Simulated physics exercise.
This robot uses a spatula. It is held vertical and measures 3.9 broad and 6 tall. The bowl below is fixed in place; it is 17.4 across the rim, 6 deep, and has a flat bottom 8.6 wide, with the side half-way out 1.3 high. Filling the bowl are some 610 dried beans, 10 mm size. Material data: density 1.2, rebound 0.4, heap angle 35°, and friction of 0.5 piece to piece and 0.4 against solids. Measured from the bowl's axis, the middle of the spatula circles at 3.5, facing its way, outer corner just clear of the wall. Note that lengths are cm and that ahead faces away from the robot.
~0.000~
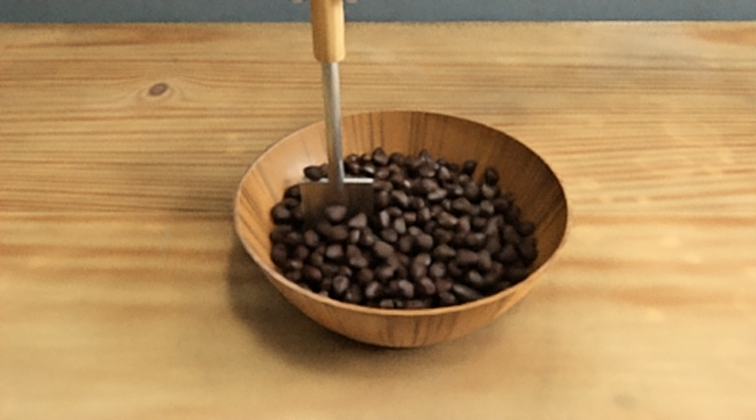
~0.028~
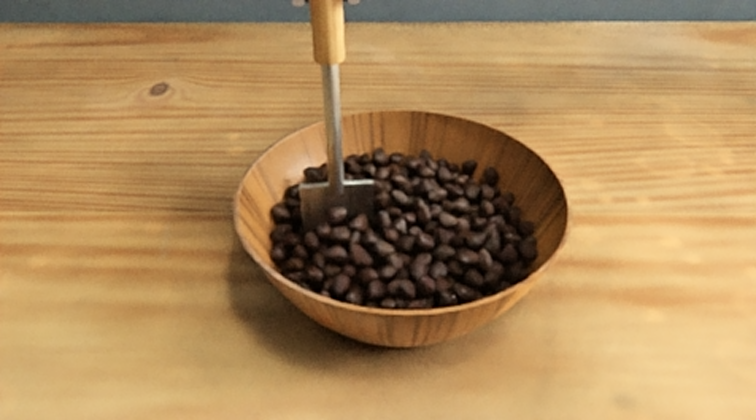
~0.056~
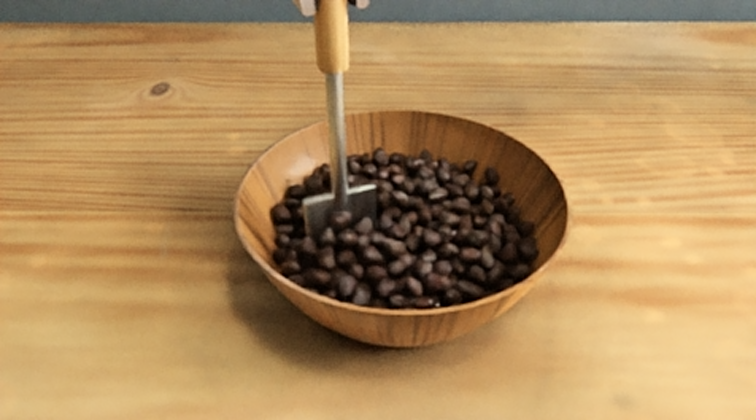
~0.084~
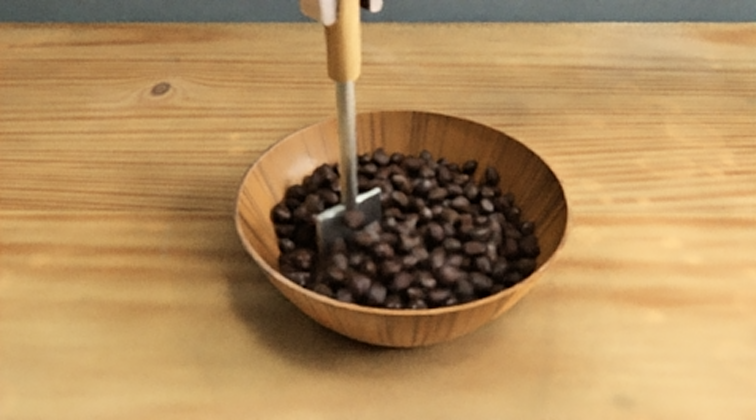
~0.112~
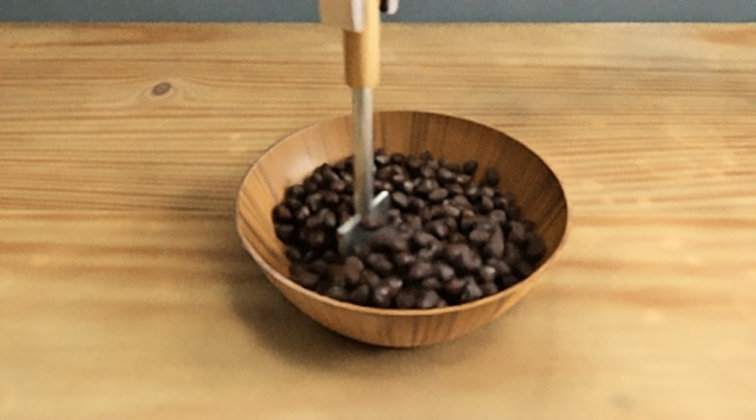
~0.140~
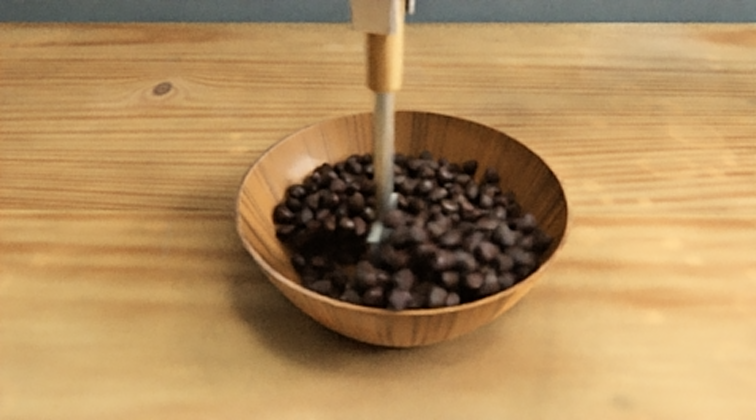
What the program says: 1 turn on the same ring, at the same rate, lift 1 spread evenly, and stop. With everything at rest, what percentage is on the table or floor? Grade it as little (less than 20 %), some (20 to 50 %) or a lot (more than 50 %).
Grade: Little, less than 20 %.
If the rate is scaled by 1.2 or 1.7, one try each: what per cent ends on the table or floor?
It would be about 20 and 30 percent respectively.
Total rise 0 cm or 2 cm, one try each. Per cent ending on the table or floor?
15 and 10 %.
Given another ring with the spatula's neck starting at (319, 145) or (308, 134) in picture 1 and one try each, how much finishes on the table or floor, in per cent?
Around 20 per cent on the first try, around 25 per cent on the second.
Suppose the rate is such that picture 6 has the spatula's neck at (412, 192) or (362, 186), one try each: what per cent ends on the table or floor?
About 25 per cent, then about 5 per cent.
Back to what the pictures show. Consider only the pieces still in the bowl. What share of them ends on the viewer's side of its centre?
Around 60 per cent of what the bowl keeps.
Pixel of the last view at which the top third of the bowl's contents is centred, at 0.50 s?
It is centred roughly at (332, 169).
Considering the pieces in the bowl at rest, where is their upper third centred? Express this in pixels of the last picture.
At about (332, 253).
After 0.32 s, 183° round, highest piece 9 above the table; 587 in the bowl, 11 on the table or floor, 15 in flight or on the tool.
After 0.50 s, 293° round, highest piece 9 above the table; 555 in the bowl, 47 on the table or floor, 11 in flight or on the tool.
After 0.79 s, 0° round, highest piece 7 above the table; 526 in the bowl, 86 on the table or floor, 1 in flight or on the tool.
After 1.49 s, 0° round, highest piece 7 above the table; 526 in the bowl, 87 on the table or floor.
At rest, 526 in the bowl, 87 on the table or floor. That is 14 % on the table or floor.
